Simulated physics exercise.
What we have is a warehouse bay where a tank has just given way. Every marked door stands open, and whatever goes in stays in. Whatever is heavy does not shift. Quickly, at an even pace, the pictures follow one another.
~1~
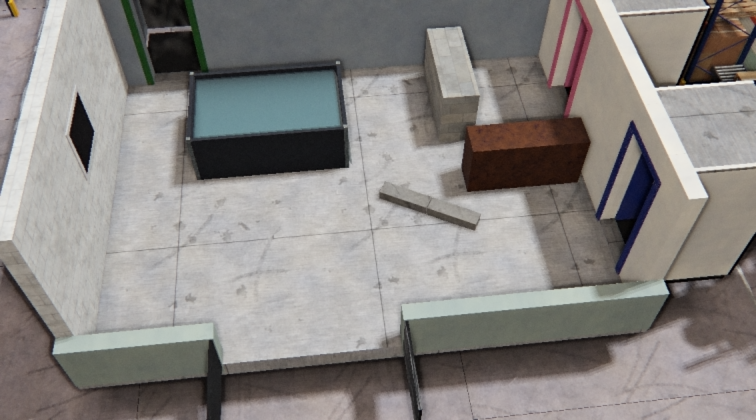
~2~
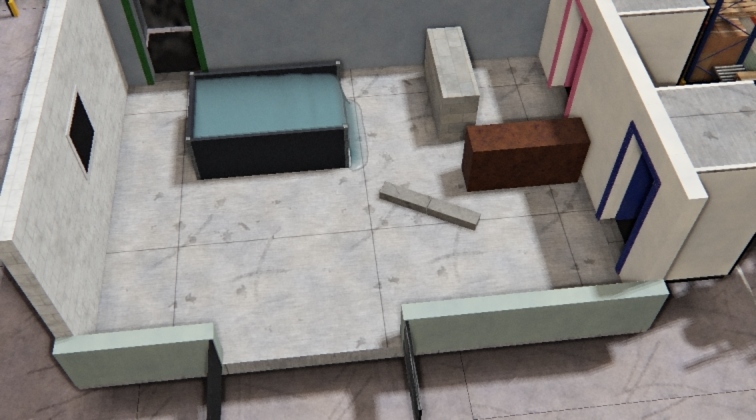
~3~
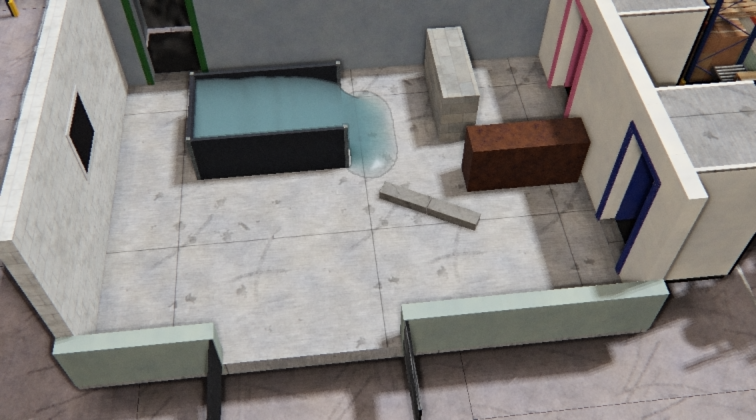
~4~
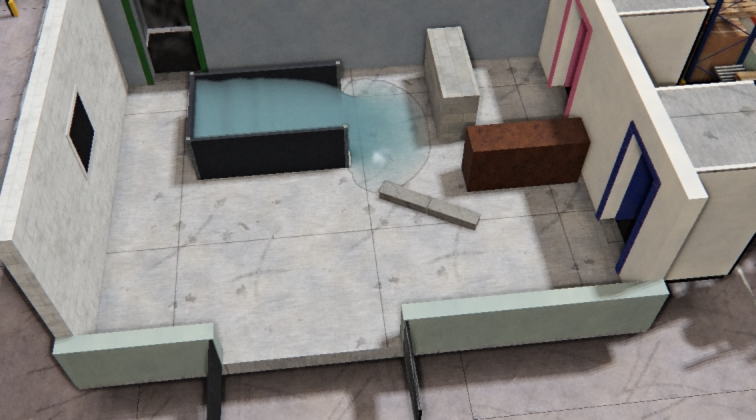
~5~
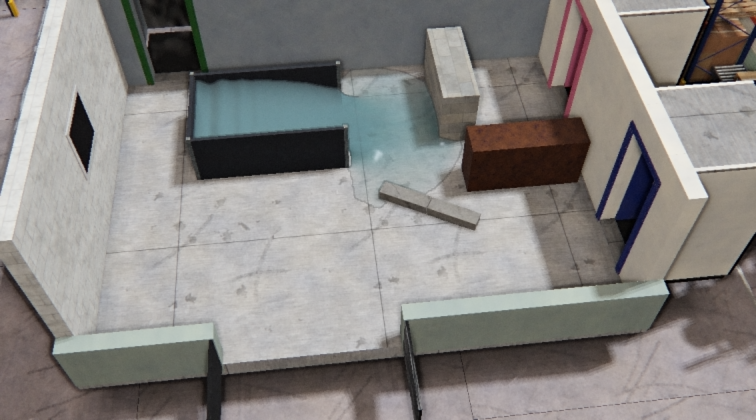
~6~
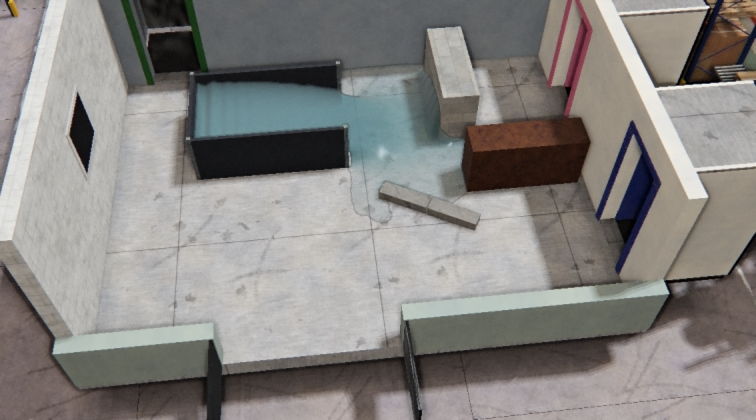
A dark tank opens on its right side and water spreads across the concrete floor.
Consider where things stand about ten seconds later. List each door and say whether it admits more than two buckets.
Pink door - admits more than two; blue door - admits more than two; green door - admits more than two.
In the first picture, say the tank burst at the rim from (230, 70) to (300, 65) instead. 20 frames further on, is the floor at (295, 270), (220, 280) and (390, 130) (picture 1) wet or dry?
Untouched, soaked, soaked.
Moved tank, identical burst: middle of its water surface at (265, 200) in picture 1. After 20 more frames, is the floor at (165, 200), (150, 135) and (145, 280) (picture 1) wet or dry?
My reading is missed by the flood first, missed by the flood next and missed by the flood last.
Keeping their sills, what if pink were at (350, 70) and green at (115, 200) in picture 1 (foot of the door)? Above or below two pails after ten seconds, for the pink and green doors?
Then pink overshoots and green comes up short.
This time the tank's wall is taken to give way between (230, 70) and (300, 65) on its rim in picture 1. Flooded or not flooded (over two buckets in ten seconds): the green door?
Door green: It goes beyond the limit.
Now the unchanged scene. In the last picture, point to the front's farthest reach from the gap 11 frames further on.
My guess is roughly (619, 298).
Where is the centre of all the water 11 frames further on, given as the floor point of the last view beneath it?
Close to (378, 135).
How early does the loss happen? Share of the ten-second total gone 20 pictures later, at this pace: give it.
Estimate: 20 %.
A moment on, water covers 20 % of the floor; the pink door not reached, the blue door not reached, the green door not reached.
Next, water covers 40 % of the floor; the pink door under two buckets in, the blue door wet at the sill, nothing in, the green door not reached.
Then, water covers 65 % of the floor; the pink door over two buckets in, the blue door over two buckets in, the green door wet at the sill, nothing in.
Later, water covers 90 % of the floor; the pink door far over two buckets in, the blue door far over two buckets in, the green door over two buckets in.
In the end, water covers 95 % of the floor; the pink door far over two buckets in, the blue door far over two buckets in, the green door over two buckets in.
